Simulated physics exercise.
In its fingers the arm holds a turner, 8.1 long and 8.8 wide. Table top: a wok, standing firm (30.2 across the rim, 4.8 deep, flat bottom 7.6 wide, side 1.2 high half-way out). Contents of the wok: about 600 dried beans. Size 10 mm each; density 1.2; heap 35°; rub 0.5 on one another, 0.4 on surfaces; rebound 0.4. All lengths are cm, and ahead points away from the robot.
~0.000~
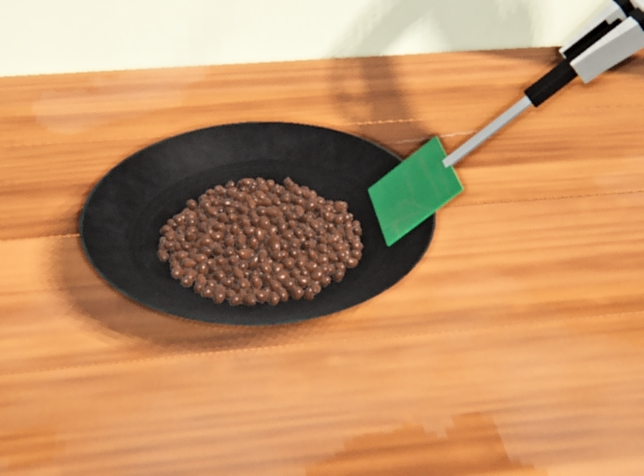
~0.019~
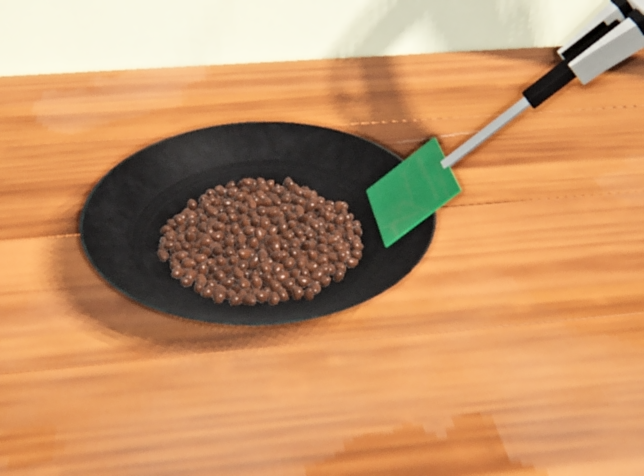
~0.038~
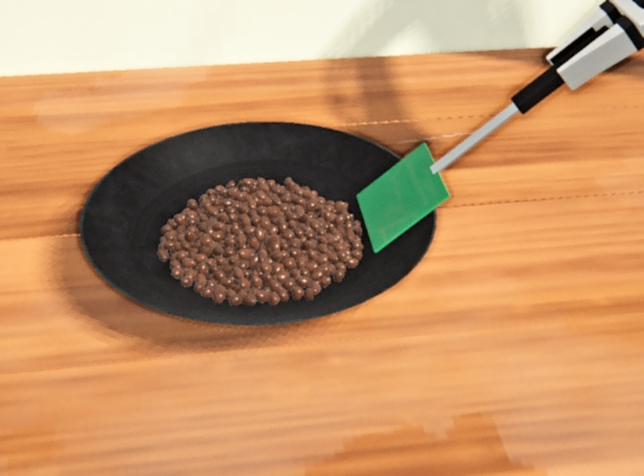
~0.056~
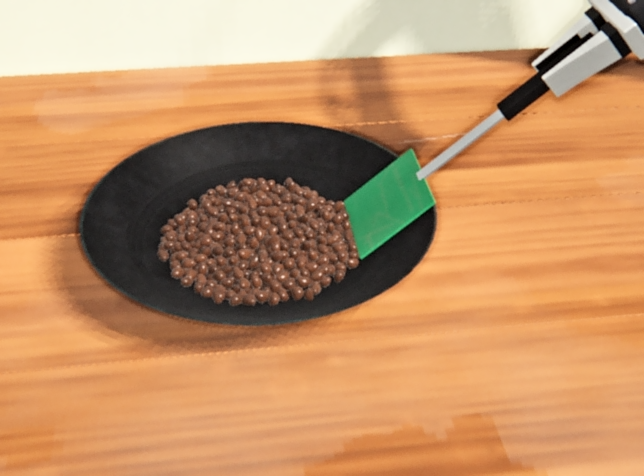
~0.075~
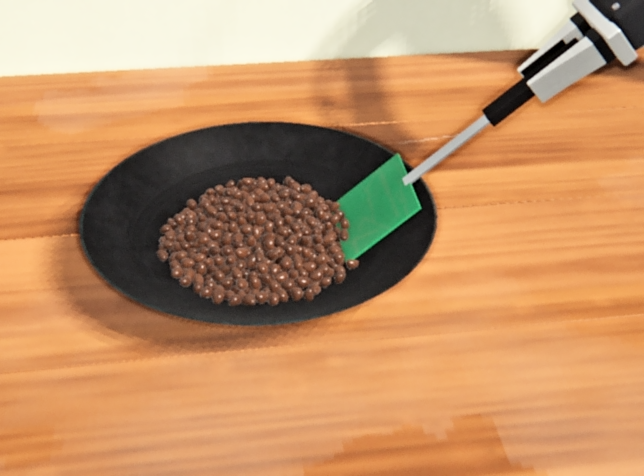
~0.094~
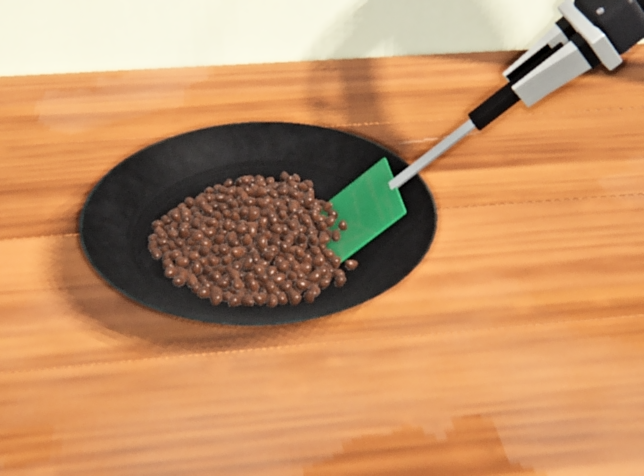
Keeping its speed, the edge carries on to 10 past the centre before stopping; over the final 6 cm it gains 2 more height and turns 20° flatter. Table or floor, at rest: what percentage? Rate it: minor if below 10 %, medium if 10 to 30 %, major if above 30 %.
Rating: Medium.
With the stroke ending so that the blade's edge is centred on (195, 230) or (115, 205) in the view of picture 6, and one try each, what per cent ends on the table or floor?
Around 0 per cent for the first try and 40 per cent for the second.
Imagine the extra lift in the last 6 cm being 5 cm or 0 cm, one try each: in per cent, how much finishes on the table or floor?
Close to 15 and 25 percent respectively.
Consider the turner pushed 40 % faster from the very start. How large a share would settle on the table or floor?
Near 35 %.
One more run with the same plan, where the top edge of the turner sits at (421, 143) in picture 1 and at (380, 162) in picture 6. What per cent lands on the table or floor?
Near 15 in a hundred.
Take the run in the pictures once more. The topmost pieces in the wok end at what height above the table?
Some 6.0 cm above the table.
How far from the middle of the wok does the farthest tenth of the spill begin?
Some 25 cm from the centre.
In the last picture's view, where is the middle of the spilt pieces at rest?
It ends up around (36, 279).
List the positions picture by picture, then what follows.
In the first picture, turner top edge at (449, 162), sloping 41°; upper third of the load around (262, 228), from x 165 to 355, top at y 185; 597 in the wok.
In the second picture, turner top edge at (448, 163), sloping 41°; upper third of the load around (262, 228), from x 165 to 355, top at y 185.
In the third picture, turner top edge at (437, 168), sloping 41°; upper third of the load around (263, 228), from x 165 to 355, top at y 185.
In the fourth picture, turner top edge at (423, 174), sloping 41°; upper third of the load around (264, 228), from x 165 to 355, top at y 185.
In the fifth picture, turner top edge at (409, 180), sloping 41°; upper third of the load around (265, 225), from x 165 to 350, top at y 180.
In the sixth picture, turner top edge at (395, 184), sloping 41°; upper third of the load around (259, 223), from x 155 to 350, top at y 180; 597 in the wok.
After 0.18 s, sloping 41°, highest piece 4 above the table; 597 in the wok.
After 0.27 s, sloping 35°, highest piece 6 above the table; 597 in the wok.
After 0.51 s, sloping 21°, highest piece 6 above the table; 497 in the wok, 94 on the table or floor, 6 on the blade or in flight.
After 1.56 s, sloping 21°, highest piece 6 above the table; 496 in the wok, 101 on the table or floor.
At rest, 496 in the wok, 101 on the table or floor. That is 17 % on the table or floor.
